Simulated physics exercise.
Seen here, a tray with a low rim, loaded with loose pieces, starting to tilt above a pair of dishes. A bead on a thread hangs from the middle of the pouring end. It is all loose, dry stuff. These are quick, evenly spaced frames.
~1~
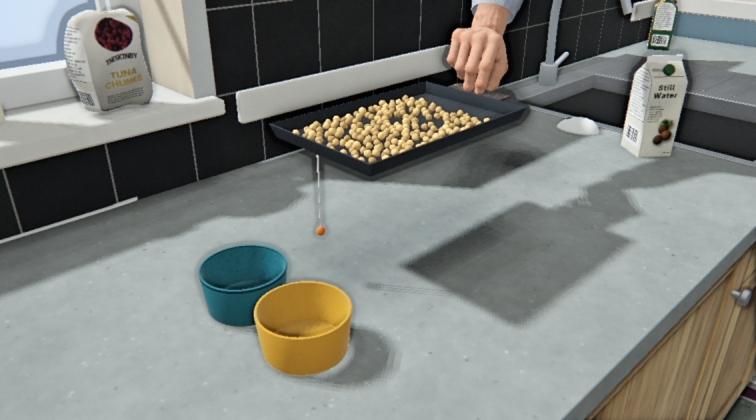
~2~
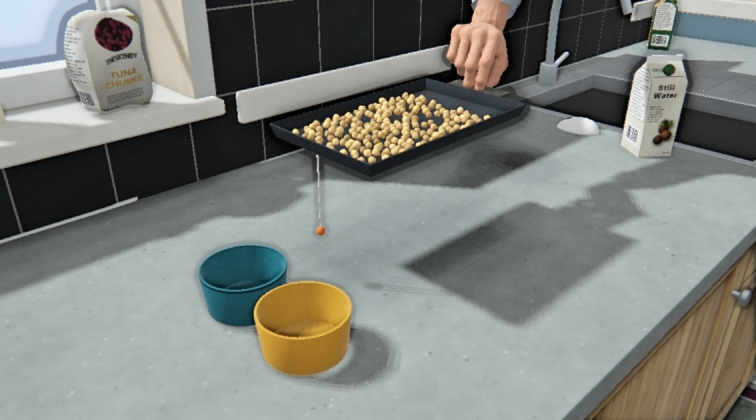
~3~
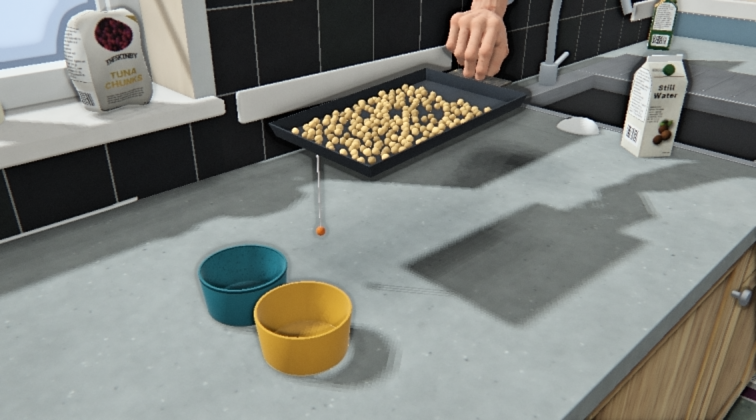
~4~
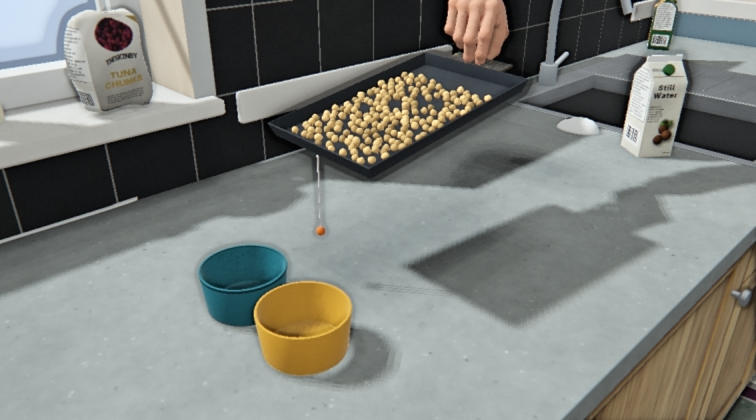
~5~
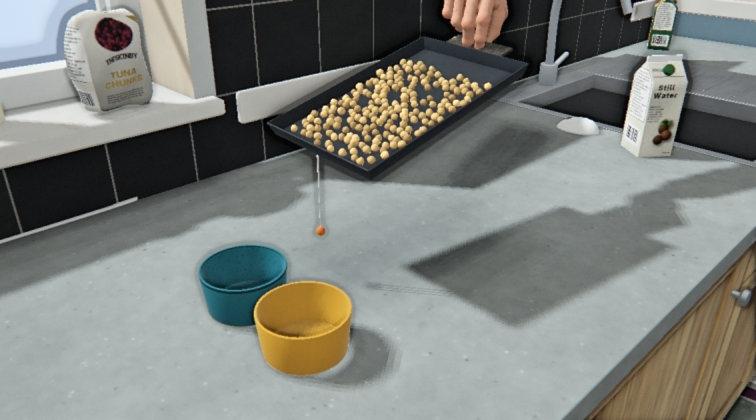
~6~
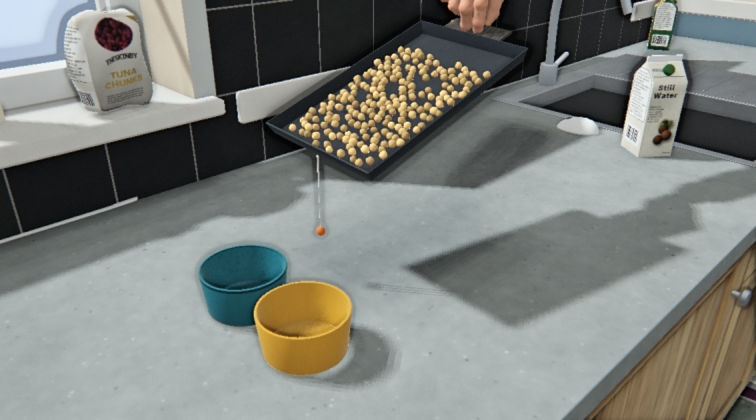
A hand at the top holds the far end of a black, low-rimmed tray of pale dried chickpeas over a grey kitchen counter, seen from above at an angle. Below hang a thread and orange bead, with teal and yellow dishes beneath, and a carton stands right. The hand gradually raises the far end, tilting the tray toward its near right corner, while the camera stays still.
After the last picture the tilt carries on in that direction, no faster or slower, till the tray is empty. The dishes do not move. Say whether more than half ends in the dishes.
Caught overall: Less than half.
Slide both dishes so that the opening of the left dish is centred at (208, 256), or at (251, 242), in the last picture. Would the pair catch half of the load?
At the first place below a half, at the second more than half.
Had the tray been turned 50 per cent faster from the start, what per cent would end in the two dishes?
Close to 40 per cent.
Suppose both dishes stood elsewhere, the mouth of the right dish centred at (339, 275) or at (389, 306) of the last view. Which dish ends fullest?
At the first place right, at the second left.
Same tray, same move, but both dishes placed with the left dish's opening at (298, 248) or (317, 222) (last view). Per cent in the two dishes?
About 80 and 0 per cent.
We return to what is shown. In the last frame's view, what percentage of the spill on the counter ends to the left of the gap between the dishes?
About 10 per cent.
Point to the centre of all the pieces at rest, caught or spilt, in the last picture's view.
Near (316, 309).
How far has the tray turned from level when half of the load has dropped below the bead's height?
At some 100 degrees.
Just after the last frame, tray tipped steeply; almost all on the tray; about a tenth in the air.
A moment on, tray tipped past a quarter turn; about a tenth on the tray; about a tenth in the right dish; about a tenth in the left dish; roughly half outside both; roughly a quarter in the air.
Further on, tray tipped past a quarter turn; about a tenth in the right dish; roughly a quarter in the left dish; the larger part outside both.
When it is over, tray tipped past a quarter turn; about a tenth in the right dish; roughly a quarter in the left dish; the larger part outside both.
